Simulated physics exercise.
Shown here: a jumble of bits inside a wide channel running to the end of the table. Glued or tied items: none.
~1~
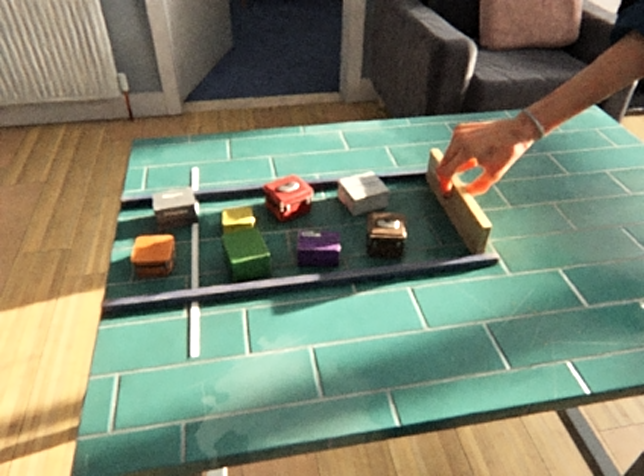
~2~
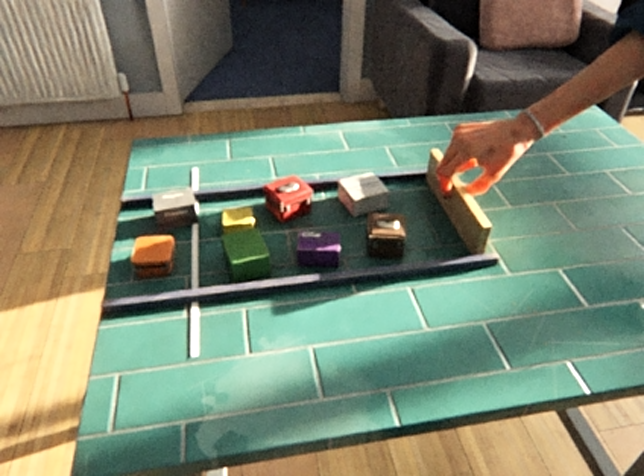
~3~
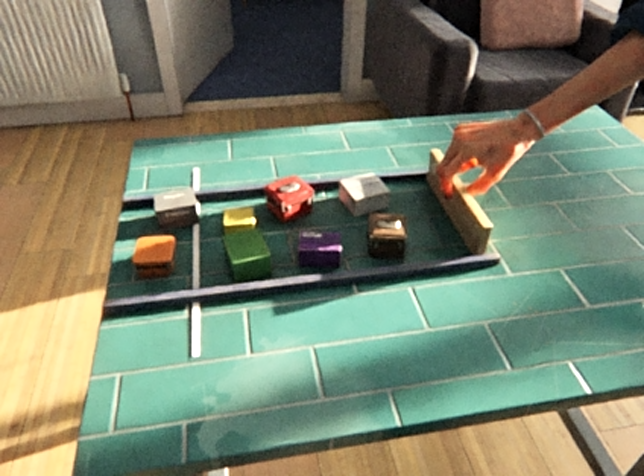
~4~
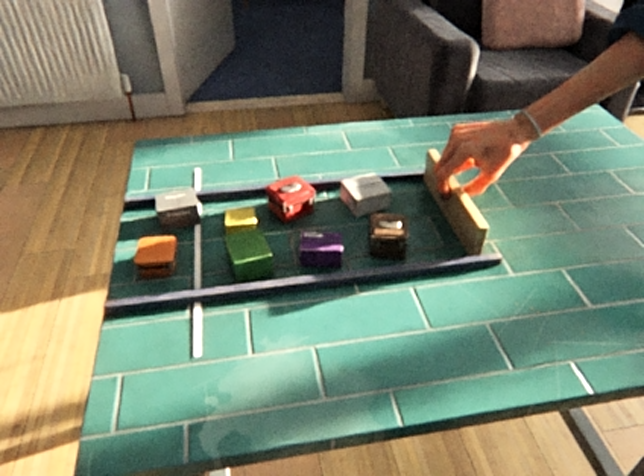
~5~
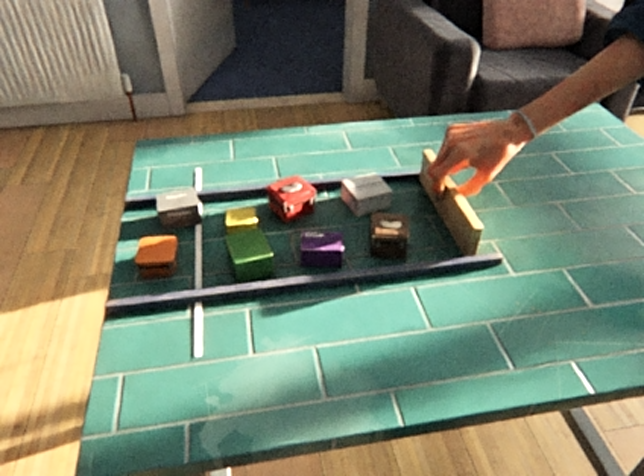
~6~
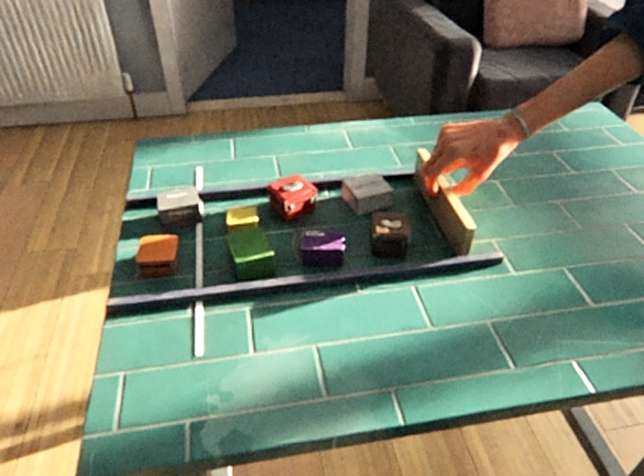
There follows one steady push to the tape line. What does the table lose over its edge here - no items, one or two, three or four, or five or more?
The push drops a trio or a foursome off the table.
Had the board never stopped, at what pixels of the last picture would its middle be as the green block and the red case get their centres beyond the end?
Near (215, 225) in the first case, near (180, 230) in the other.
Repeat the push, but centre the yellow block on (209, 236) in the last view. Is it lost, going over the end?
Placed like that, it is safe.
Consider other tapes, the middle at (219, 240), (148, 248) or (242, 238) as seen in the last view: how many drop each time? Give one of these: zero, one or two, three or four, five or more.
In order of the three spots, it's either one or two, then at least five, then either one or two.
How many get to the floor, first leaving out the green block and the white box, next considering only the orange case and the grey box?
The number fallen is 0, and in the other try 1.
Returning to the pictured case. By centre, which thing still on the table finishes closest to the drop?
It's the red case that is foremost.
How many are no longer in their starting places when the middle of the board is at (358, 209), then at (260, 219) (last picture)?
Note: First position 4; second position 8.
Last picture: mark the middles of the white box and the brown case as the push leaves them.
Final pixels, roughly: (178, 210) for the first, (178, 260) for the other.
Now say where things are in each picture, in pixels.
In the first picture, orange case (155, 257); grey box (175, 208); yellow block (238, 222); board (455, 200); tape (195, 243).
In the second picture, grey box (176, 209); red case (288, 198).
In the third picture, yellow block (239, 223); board (455, 200).
In the fourth picture, orange case (157, 257); brown case (388, 235).
In the fifth picture, grey box (179, 209); green block (249, 255).
In the sixth picture, orange case (159, 256); grey box (180, 208); yellow block (242, 222); board (441, 200); tape (199, 242).
Soon after, none off yet; orange case at rest near (159, 256); grey box at rest near (180, 208); yellow block at rest near (242, 222).
Then, none off yet; orange case at rest near (159, 256); grey box at rest near (180, 208); yellow block moved about its own width near (218, 228).
Further on, none off yet; orange case moved about its own width near (102, 263); grey box moved about its own width near (136, 211); yellow block moved about its own width near (210, 232).
By the end, the number that fall off is three or four; fallen, green block, grey box and orange case.
